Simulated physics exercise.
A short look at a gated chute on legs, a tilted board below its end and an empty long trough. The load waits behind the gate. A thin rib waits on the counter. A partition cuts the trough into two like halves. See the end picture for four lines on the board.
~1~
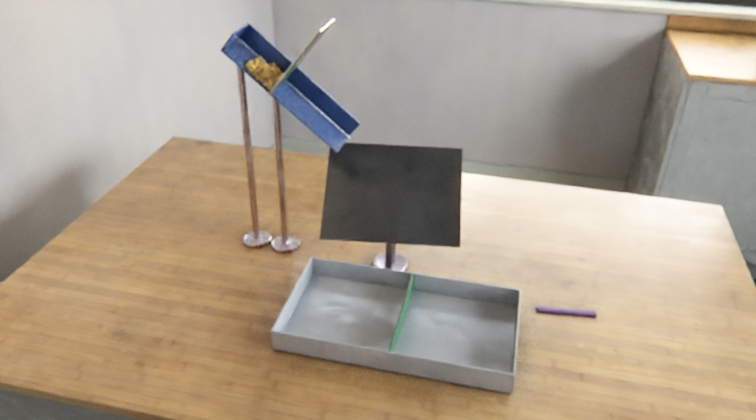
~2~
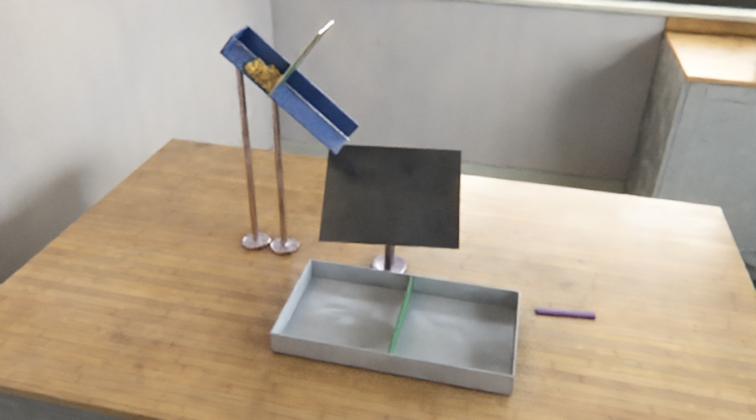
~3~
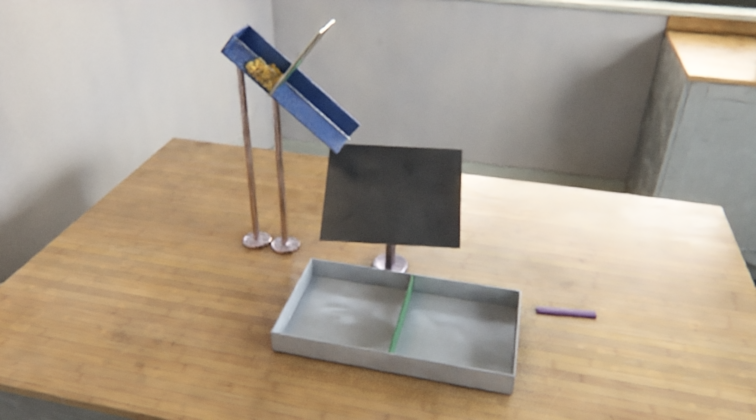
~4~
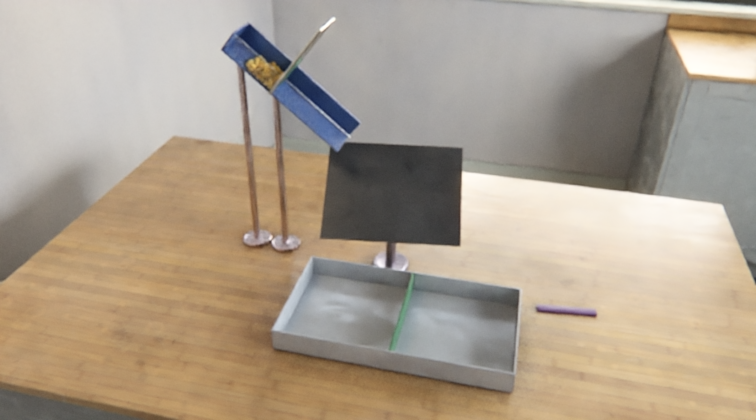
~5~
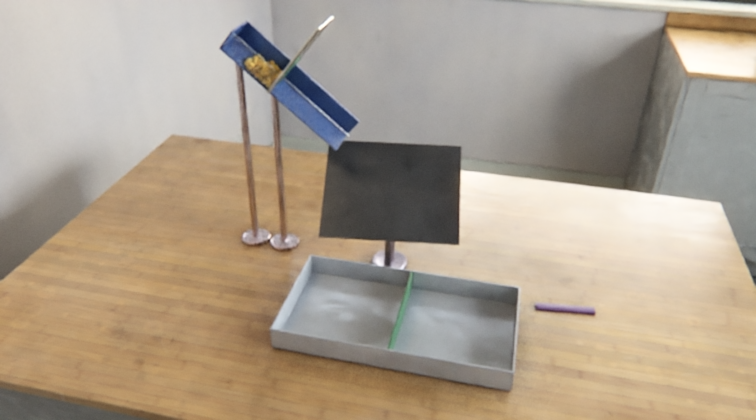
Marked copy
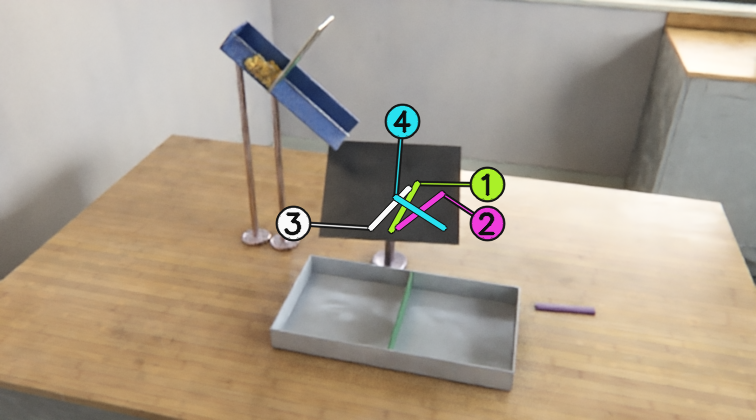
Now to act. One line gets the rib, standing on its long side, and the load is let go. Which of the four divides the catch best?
It is 4.
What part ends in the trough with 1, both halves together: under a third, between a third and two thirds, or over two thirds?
Line 1 gives over two thirds.
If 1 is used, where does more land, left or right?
More lands on the left.
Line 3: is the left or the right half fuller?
More lands on the left.
On the marked copy, line 1 from (417, 183) to (391, 230); line 2 from (442, 193) to (398, 227); line 3 from (408, 188) to (370, 228); line 4 from (395, 197) to (443, 227).
Choosing 1, of what is caught, nearly all in the left half, a stray few in the right.
Choosing 2, of what is caught, nearly all in the left half, a small part in the right.
Choosing 3, of what is caught, nearly all in the left half, a small part in the right.
Choosing 4, of what is caught, about half in the left half, about half in the right.
